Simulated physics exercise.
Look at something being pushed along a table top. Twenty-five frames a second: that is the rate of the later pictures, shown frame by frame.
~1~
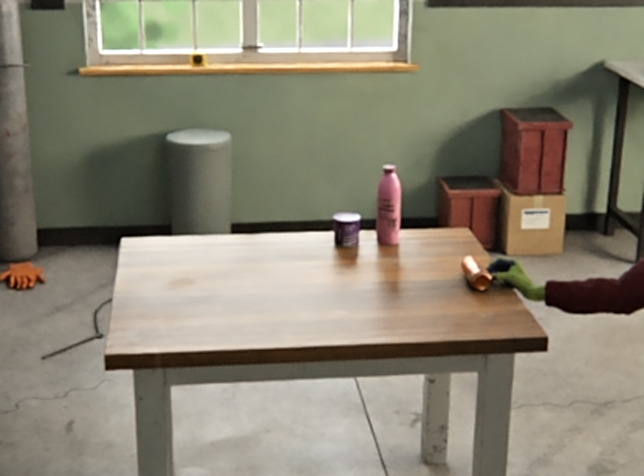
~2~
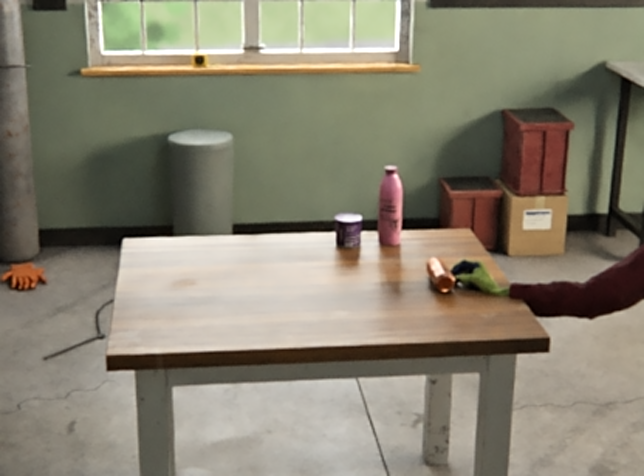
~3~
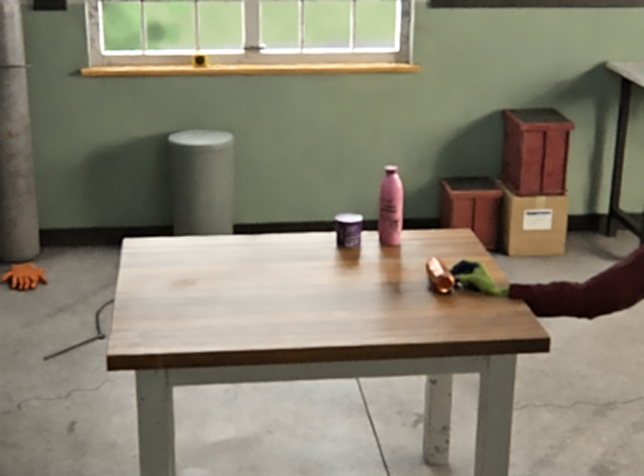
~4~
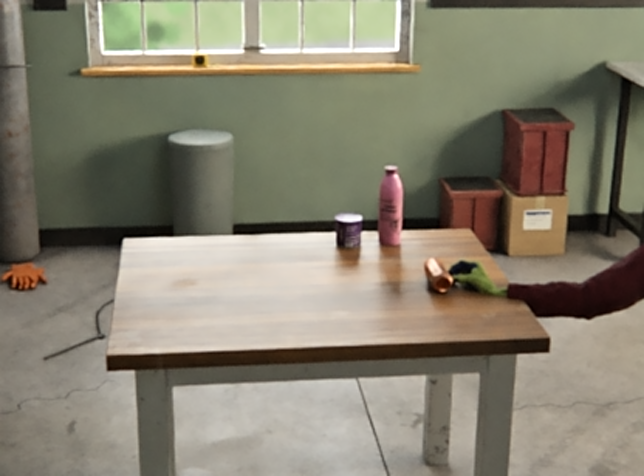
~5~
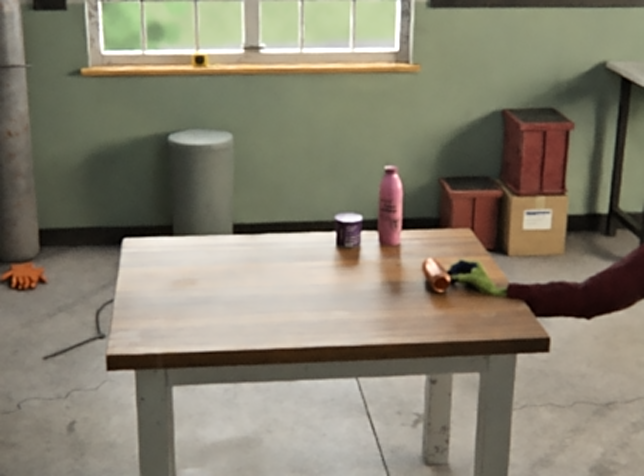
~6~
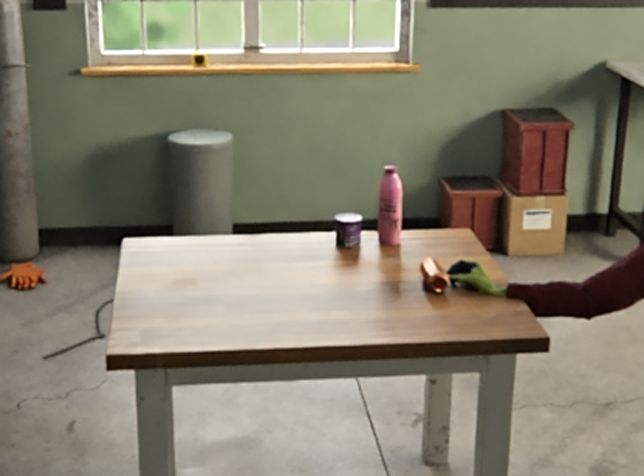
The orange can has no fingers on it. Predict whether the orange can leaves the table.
It doesn't go past the rim, as far as I can tell.
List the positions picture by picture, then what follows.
The first frame shows under the hand; orange can (476, 273).
The second frame shows under the hand; orange can (440, 275).
The third frame shows under the hand; orange can (439, 275).
The fourth frame shows orange can (438, 275).
The fifth frame shows orange can (436, 275).
The sixth frame shows orange can (434, 275).
Then, 0.50 s after the last picture, orange can rolled about its own width near (413, 276).
Then, 1.20 s after the last picture, orange can rolled well along near (388, 276).
Then, 2.00 s after the last picture, orange can rolled well along near (363, 277).
Then, 3.10 s after the last picture, orange can rolled well along near (339, 278).
At rest, moved from the start, orange can. Seen from the same camera at the end, orange can near (330, 278).
